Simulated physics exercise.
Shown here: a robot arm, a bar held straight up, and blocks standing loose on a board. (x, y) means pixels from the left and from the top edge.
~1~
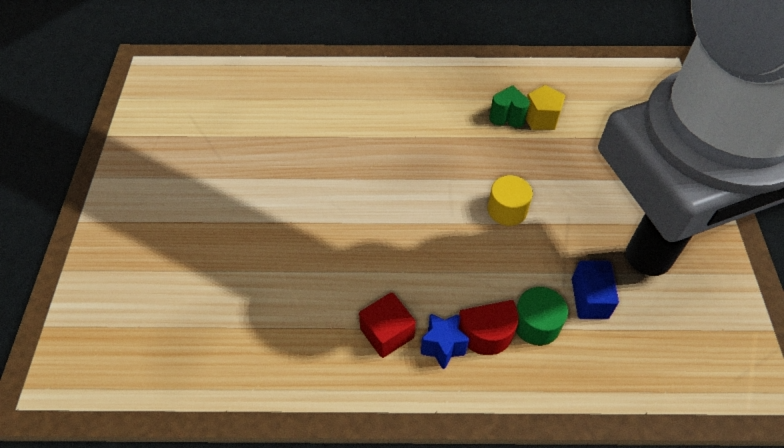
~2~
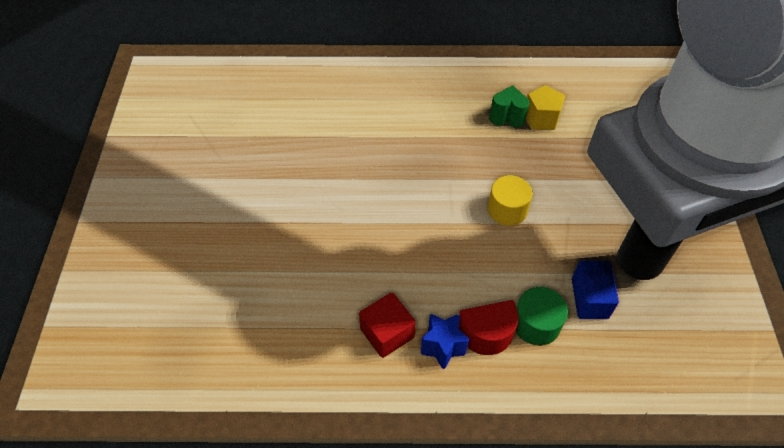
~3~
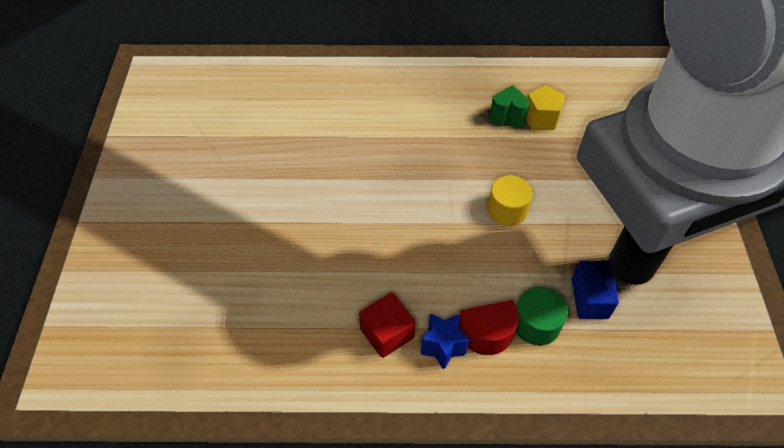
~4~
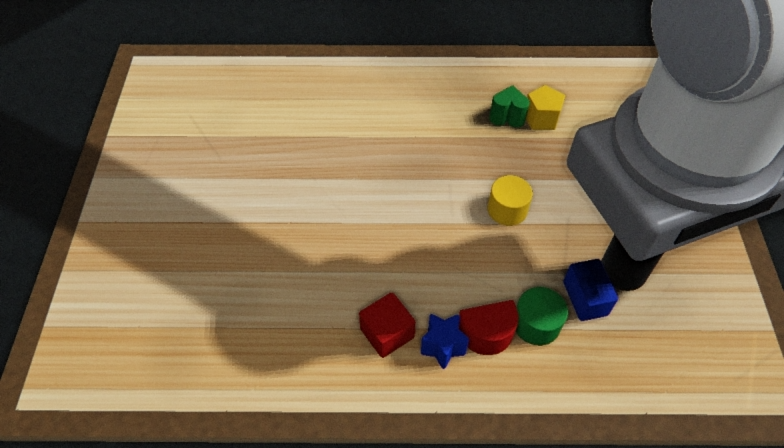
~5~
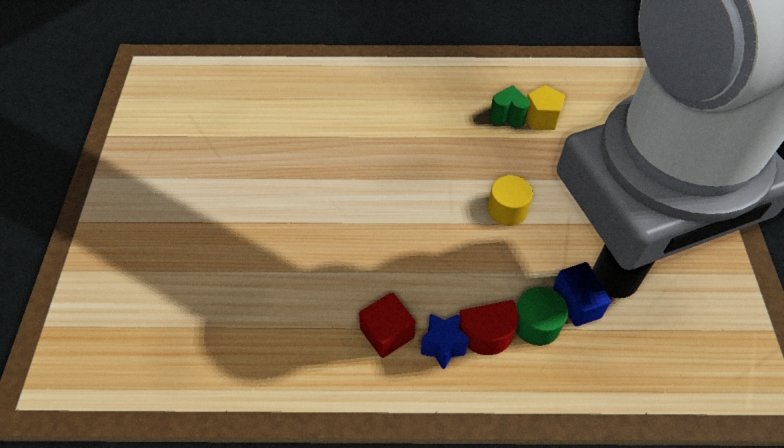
A robot arm moved its upright black bar slowly left and slightly toward the near edge of the wooden board, then nudged the blue block a little left, close to the green round one.
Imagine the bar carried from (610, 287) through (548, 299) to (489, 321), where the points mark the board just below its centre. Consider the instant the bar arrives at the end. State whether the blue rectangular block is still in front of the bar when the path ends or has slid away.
I'd say the blue rectangular block is still out in front of the bar at the end.
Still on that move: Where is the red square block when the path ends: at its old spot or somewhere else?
That block gets shifted.
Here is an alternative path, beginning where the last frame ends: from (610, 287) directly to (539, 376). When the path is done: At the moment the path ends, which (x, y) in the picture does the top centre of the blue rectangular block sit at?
I'd place it at (505, 376), taking the centre of its top.
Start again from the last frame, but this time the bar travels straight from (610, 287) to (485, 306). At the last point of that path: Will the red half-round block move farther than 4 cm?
It seems so.
The first path, step by step. One third of the way, bar at (572, 284); red square block at (378, 316); blue star-shaped block at (420, 338); red half-round block at (465, 335), turned 20° clockwise; green circular block at (521, 327); blue rectangular block at (546, 299), turned 30° anticlockwise.
Two thirds of the way, bar at (532, 297); red square block at (369, 315); blue star-shaped block at (402, 343), turned 30° clockwise; red half-round block at (444, 361), turned 60° clockwise; green circular block at (500, 356); blue rectangular block at (506, 316), turned 40° anticlockwise.
At the end, bar at (492, 312); red square block at (369, 315); blue star-shaped block at (401, 343), turned 35° clockwise; red half-round block at (437, 377), turned 105° clockwise; green circular block at (483, 384); blue rectangular block at (471, 338), turned 55° anticlockwise.
